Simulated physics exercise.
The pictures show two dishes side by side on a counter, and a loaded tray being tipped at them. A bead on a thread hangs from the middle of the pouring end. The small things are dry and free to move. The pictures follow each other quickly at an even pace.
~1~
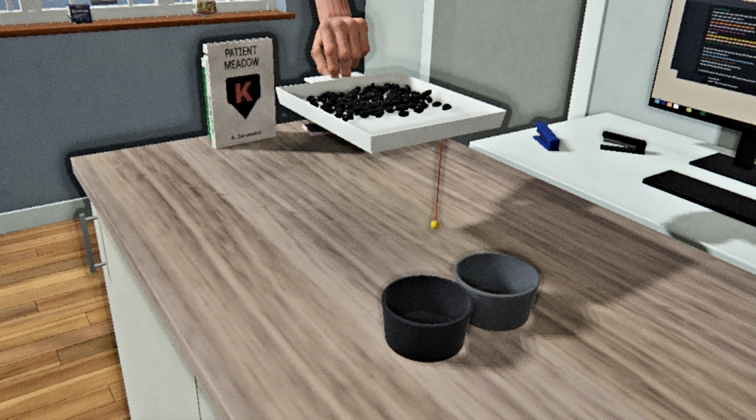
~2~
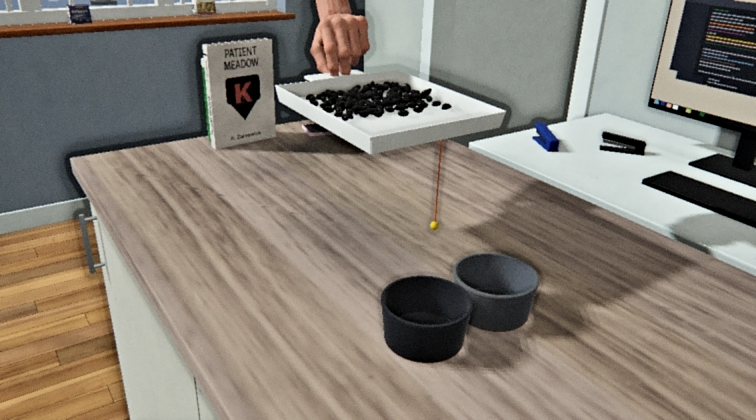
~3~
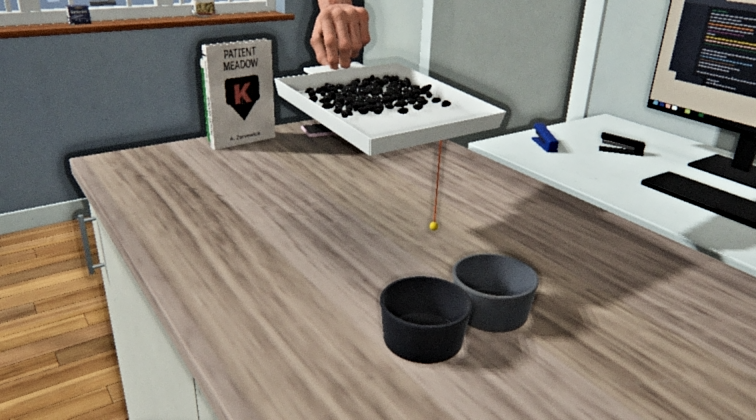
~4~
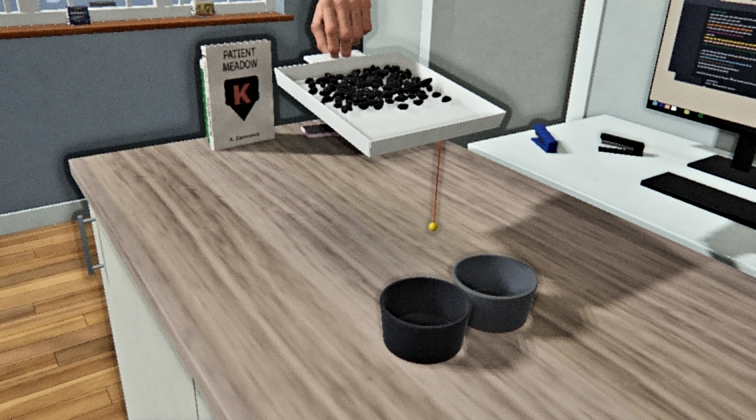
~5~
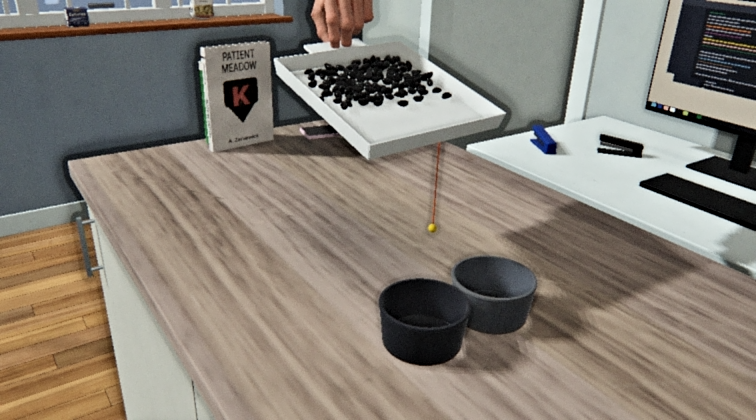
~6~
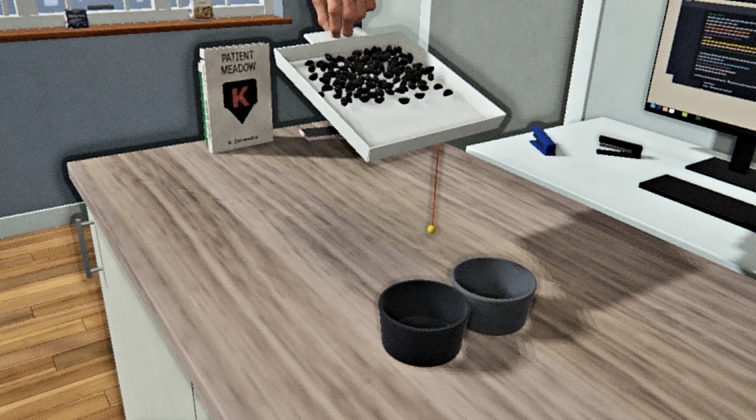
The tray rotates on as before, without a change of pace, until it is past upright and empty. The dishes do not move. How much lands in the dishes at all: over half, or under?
They take only the smaller part between them.
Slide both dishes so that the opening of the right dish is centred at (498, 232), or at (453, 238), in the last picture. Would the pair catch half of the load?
The first try: Less than half. The second: Below a half.
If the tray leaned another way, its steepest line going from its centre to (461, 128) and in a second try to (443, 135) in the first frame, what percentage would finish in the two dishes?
Near 0 % and 20 %.
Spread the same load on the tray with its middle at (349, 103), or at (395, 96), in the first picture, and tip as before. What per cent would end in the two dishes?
Near 20 % and 30 %.
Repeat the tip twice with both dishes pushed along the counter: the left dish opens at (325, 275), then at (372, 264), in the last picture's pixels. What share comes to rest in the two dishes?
About 20 and 40 per cent.
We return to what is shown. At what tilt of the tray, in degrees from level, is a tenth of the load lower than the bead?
At some 75 degrees.
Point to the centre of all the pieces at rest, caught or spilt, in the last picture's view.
Roughly at (424, 300).
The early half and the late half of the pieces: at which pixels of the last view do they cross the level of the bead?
Early half (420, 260), late half (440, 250).
Just after the last frame, tray tipped steeply; the larger part on the tray; about a tenth in the air.
A moment on, tray tipped past a quarter turn; roughly two thirds on the tray; about a tenth in the left dish; about a tenth in the right dish; roughly a quarter outside both; about a tenth in the air.
Further on, tray tipped past a quarter turn; about a tenth in the left dish; about a tenth in the right dish; the larger part outside both.
When it is over, tray tipped past a quarter turn; about a tenth in the left dish; about a tenth in the right dish; the larger part outside both.
